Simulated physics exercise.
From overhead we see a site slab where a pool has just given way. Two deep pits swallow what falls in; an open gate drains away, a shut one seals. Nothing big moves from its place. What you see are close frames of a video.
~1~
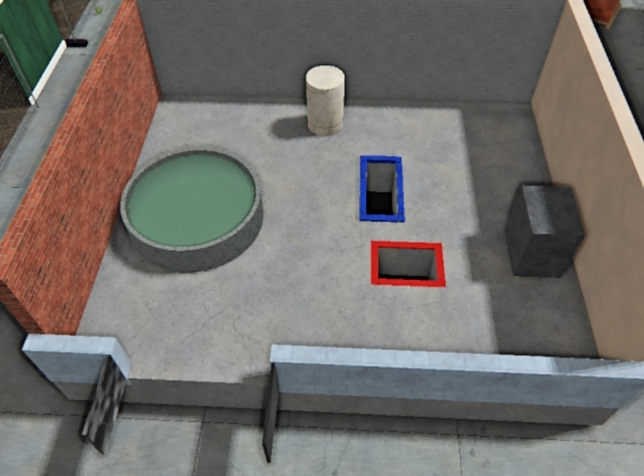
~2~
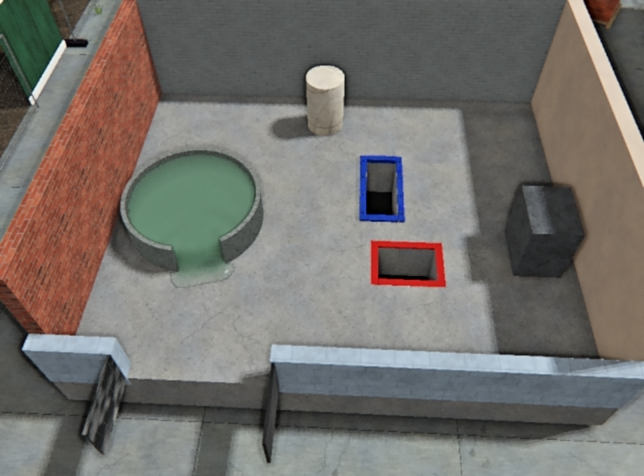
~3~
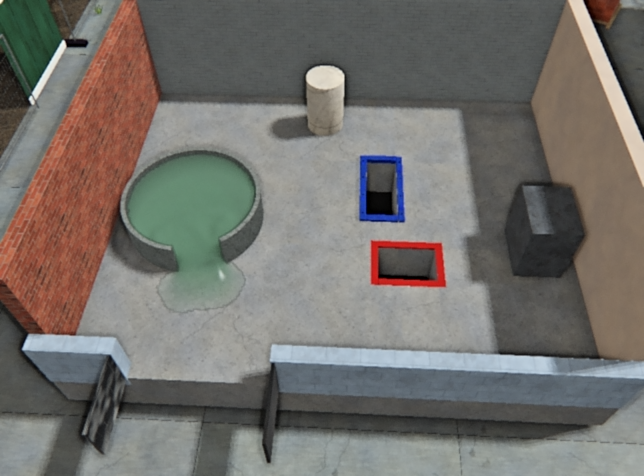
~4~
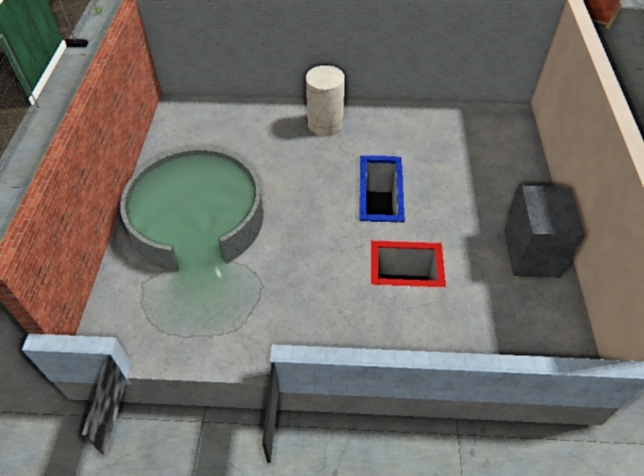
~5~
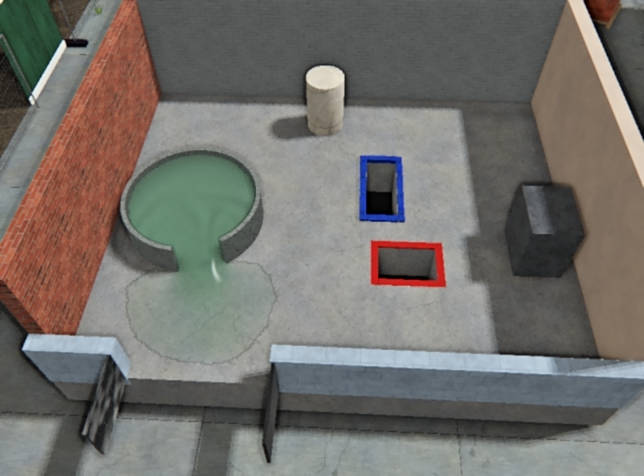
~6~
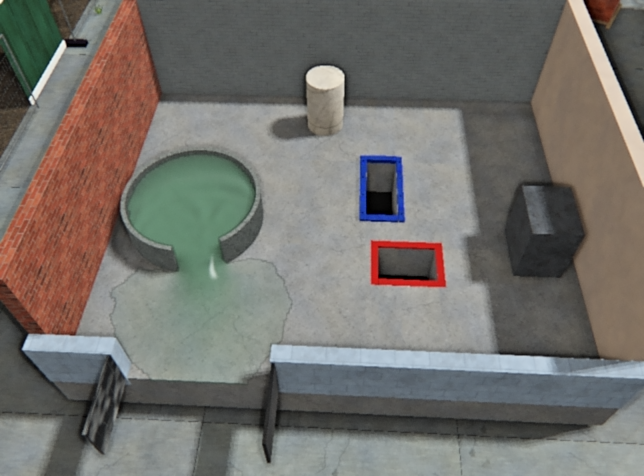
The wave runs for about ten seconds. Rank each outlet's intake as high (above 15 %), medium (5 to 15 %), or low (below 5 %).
Intake: The gate is high; the blue pit is low; the red pit is low.
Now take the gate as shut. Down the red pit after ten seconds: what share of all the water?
Approx. share, red: 10 %.
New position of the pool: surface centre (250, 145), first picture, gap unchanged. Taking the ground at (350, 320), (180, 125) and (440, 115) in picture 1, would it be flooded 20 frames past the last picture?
Going through the three spots, I'd say swamped, high and dry, high and dry.
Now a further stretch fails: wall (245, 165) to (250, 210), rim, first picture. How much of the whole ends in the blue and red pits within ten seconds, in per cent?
Estimates in per cent: Blue 25, red 15.
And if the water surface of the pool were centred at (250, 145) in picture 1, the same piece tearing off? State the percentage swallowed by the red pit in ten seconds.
Share in the red pit - 6 in a hundred.
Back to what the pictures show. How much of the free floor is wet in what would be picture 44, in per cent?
About 35 per cent.
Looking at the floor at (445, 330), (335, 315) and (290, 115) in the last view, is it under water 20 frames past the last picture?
Listed points: Inundated / inundated / unwetted.
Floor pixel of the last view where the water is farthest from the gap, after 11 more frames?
Look around (442, 376).
A moment on, water covers 15 % of the floor; the gate 6 %, the blue pit 0 %, the red pit 0 %.
Next, water covers 15 % of the floor; the gate 15 %, the blue pit 0 %, the red pit 0 %.
Then, water covers 25 % of the floor; the gate 26 %, the blue pit 0 %, the red pit 0 %.
Later, water covers 35 % of the floor; the gate 40 %, the blue pit 0 %, the red pit 1 %.
In the end, water covers 35 % of the floor; the gate 52 %, the blue pit 0 %, the red pit 2 %.
